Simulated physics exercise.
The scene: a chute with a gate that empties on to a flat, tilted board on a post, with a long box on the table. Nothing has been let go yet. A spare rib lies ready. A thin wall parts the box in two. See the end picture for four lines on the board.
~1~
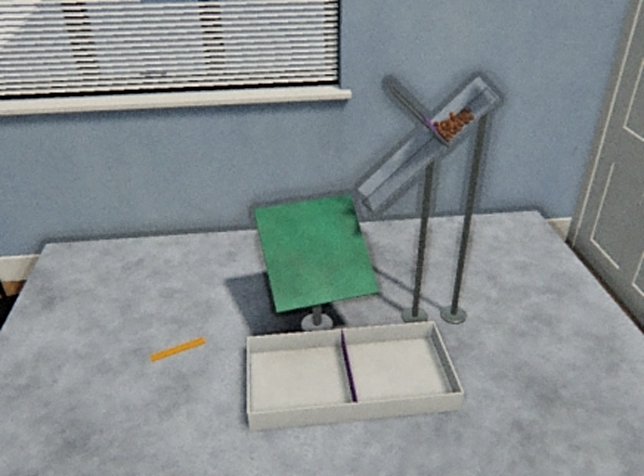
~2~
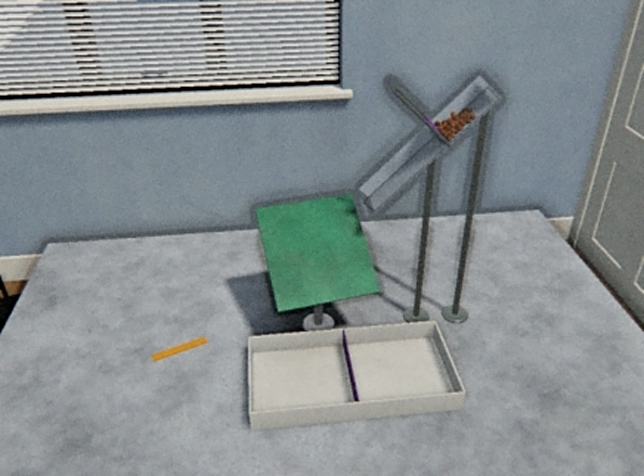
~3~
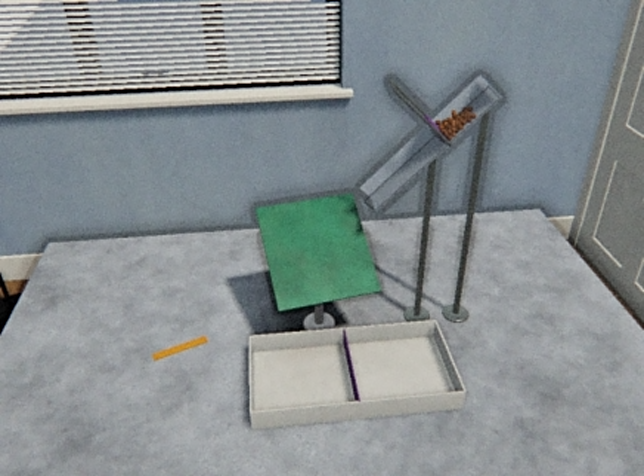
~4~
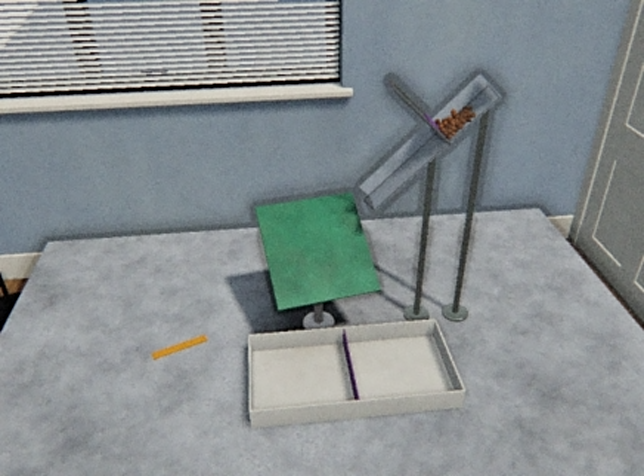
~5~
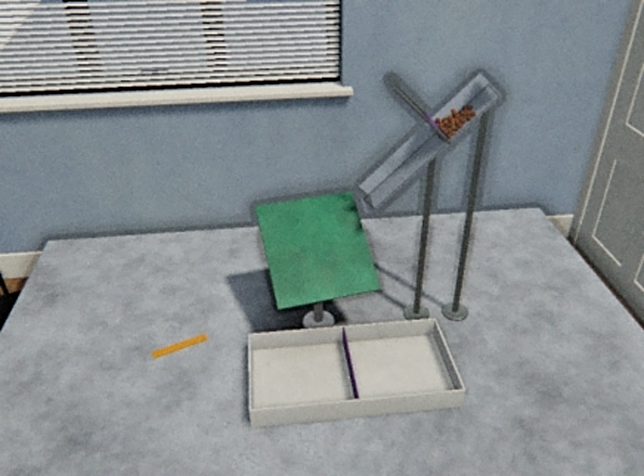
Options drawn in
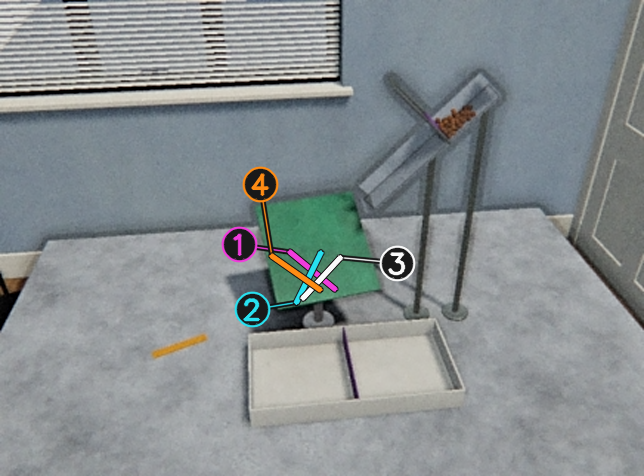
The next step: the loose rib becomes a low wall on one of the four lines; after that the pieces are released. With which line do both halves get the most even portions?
Use line 4.
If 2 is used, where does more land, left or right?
The left half.
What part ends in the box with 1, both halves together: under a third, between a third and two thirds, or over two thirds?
It is over two thirds.
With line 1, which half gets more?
More lands on the right.
On the marked copy, line 1 from (289, 252) to (334, 289); line 2 from (320, 252) to (296, 302); line 3 from (340, 257) to (303, 298); line 4 from (271, 256) to (319, 289).
With 1, of what is caught, a small share in the left half, all but a few in the right.
With 2, of what is caught, the bulk in the left half, close to a quarter in the right.
With 3, of what is caught, the bulk in the left half, a small share in the right.
With 4, of what is caught, close to a third in the left half, close to two thirds in the right.
